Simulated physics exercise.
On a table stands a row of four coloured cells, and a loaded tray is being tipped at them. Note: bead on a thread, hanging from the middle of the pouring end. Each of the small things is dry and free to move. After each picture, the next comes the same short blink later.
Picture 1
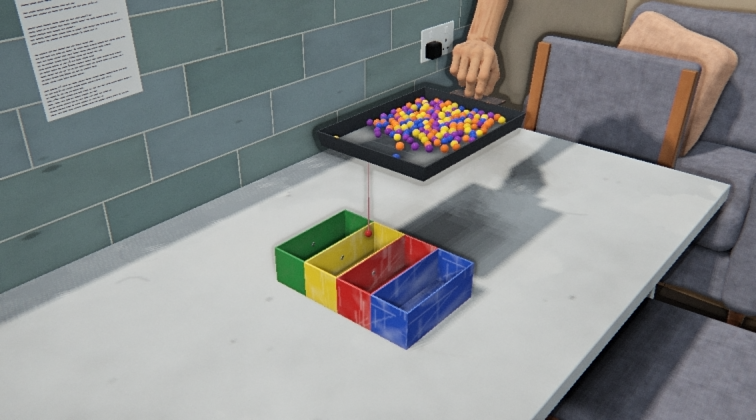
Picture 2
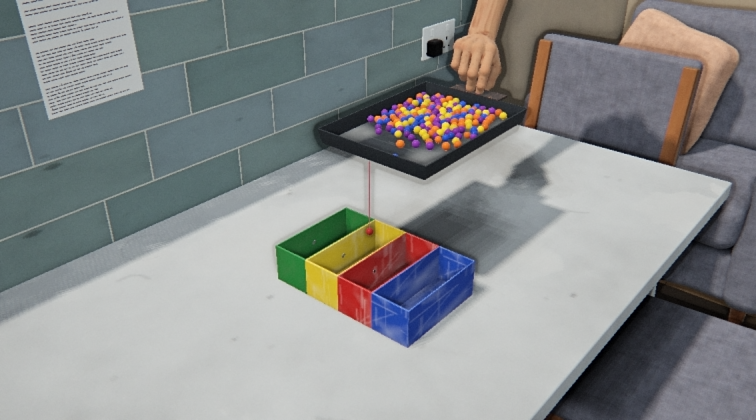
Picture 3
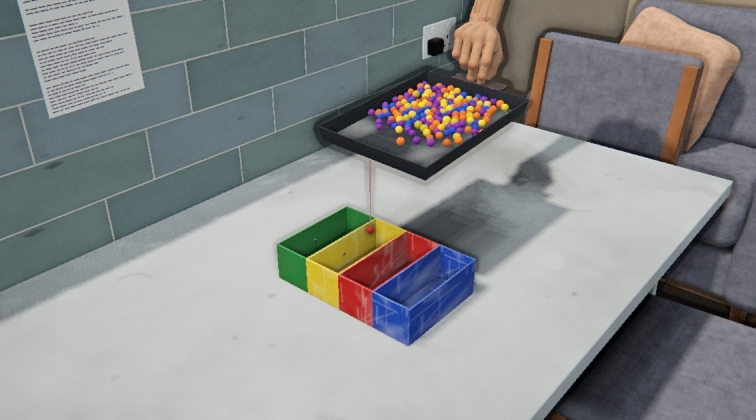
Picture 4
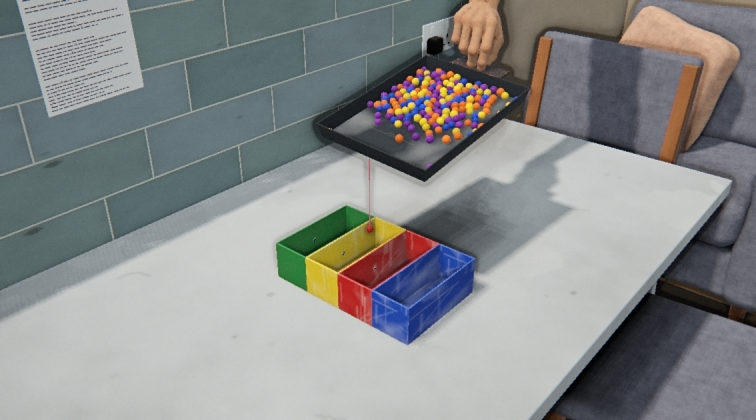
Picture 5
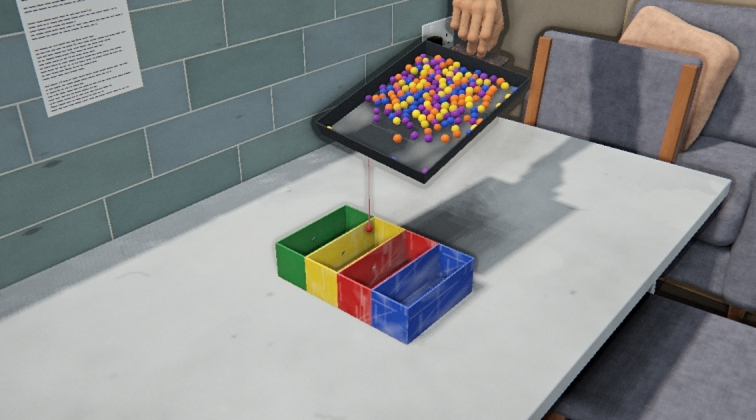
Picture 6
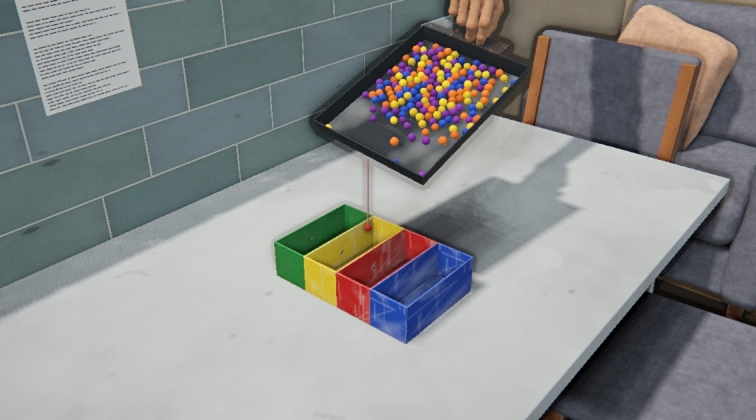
Black tray of multicoloured beads tilting steadily above green, yellow, red and blue cells, beads starting to shift, hand at its far edge.
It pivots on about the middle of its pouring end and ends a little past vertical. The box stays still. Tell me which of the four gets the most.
The blue cell gets the most.
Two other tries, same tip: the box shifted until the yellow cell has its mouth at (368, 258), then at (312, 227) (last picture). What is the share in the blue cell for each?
Close to 10 in a hundred first, close to 20 in a hundred second.
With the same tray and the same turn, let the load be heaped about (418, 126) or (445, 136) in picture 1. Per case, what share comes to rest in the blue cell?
Respectively 60 and 50 in a hundred.
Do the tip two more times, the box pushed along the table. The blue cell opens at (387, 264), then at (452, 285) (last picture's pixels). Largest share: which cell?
The first placing favours the blue cell, while the second favours the red one.
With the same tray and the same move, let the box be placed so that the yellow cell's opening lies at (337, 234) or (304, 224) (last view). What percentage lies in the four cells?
Around 70 percent the first time, around 10 percent the second.
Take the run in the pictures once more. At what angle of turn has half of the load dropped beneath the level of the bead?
I'd put it at about 85 degrees.
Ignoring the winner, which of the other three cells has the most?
Second place goes to red.
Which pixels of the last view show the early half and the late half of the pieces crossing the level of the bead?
The early half goes through (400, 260), the late half through (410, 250).
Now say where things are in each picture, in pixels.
Corners of the pouring end near (321, 131) and (424, 165), level; middle of the load near (432, 122), round plastic beads; bead on its thread near (369, 234); green cell near (291, 268); yellow cell near (321, 284); red cell near (354, 301); blue cell near (389, 319), in the first frame.
Corners of the pouring end near (322, 128) and (425, 164), level; middle of the load near (433, 118), in the second frame.
Corners of the pouring end near (323, 126) and (426, 165), tipped barely, lowest at the right corner; middle of the load near (434, 111), in the third frame.
Corners of the pouring end near (321, 123) and (425, 167), tipped a little, lowest at the right corner; middle of the load near (433, 101), in the fourth frame.
Corners of the pouring end near (320, 121) and (424, 171), tipped clearly, lowest at the right corner; middle of the load near (432, 93), a little on the move, in the fifth frame.
Corners of the pouring end near (318, 119) and (422, 173), tipped clearly, lowest at the right corner; middle of the load near (430, 88), the whole lot on the move; green cell near (290, 263); yellow cell near (321, 278); red cell near (353, 295); blue cell near (389, 313), in the sixth frame.
Shortly afterwards, tray tipped steeply; near two thirds on the tray; a little in the blue cell; a little in the red cell; near a quarter falling or outside the box.
Next, tray tipped past a quarter turn; a little on the tray; near half in the blue cell; near a third in the red cell; only a few in the yellow cell; near a quarter falling or outside the box.
Some moments later, tray tipped past a quarter turn; near half in the blue cell; near a third in the red cell; only a few in the yellow cell; a little falling or outside the box.
In the end, tray tipped past a quarter turn; near half in the blue cell; near a third in the red cell; only a few in the yellow cell; none at all in the green cell; a little outside the box.
